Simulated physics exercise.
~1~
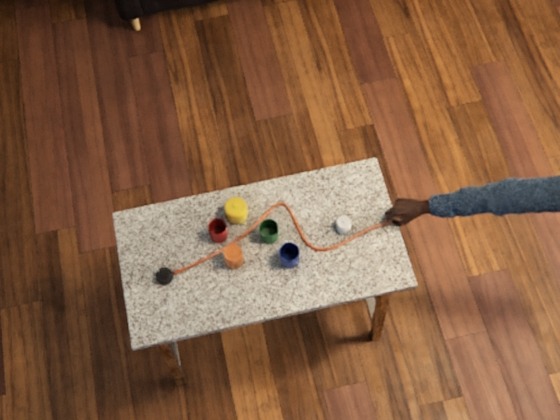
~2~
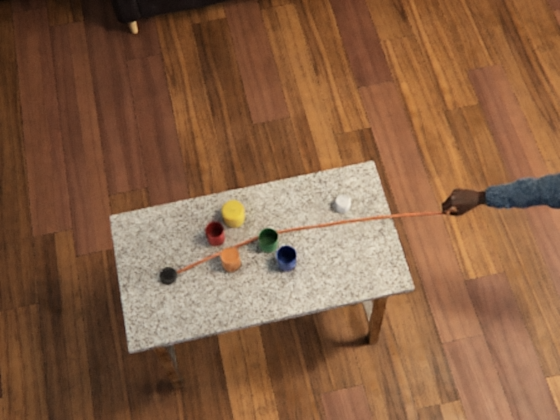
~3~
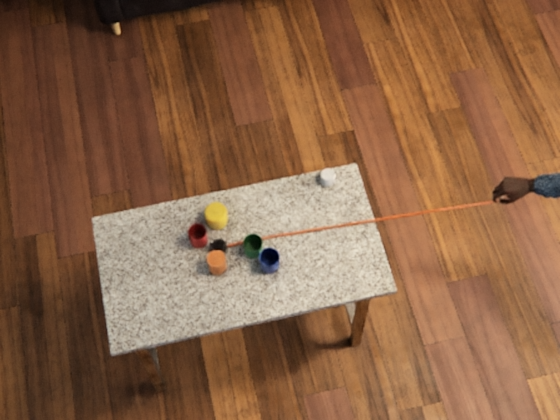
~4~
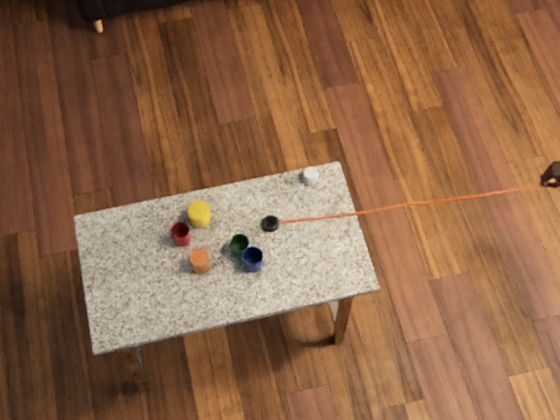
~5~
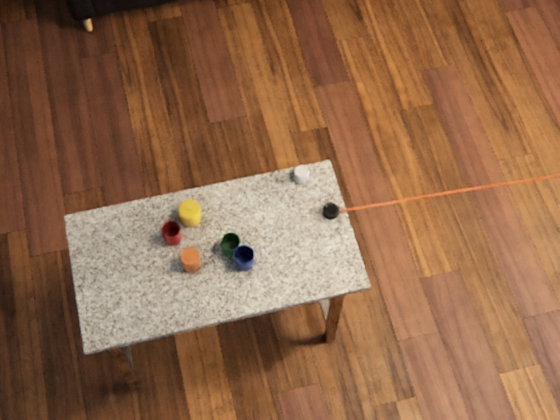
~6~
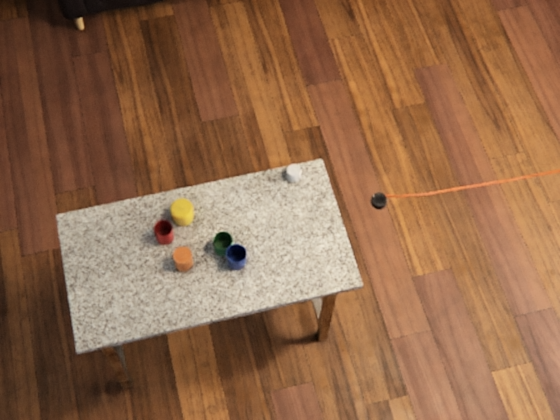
On a speckled side table, a hand pulls a black puck by its orange cable rightwards past colourful pots until it clears the edge.
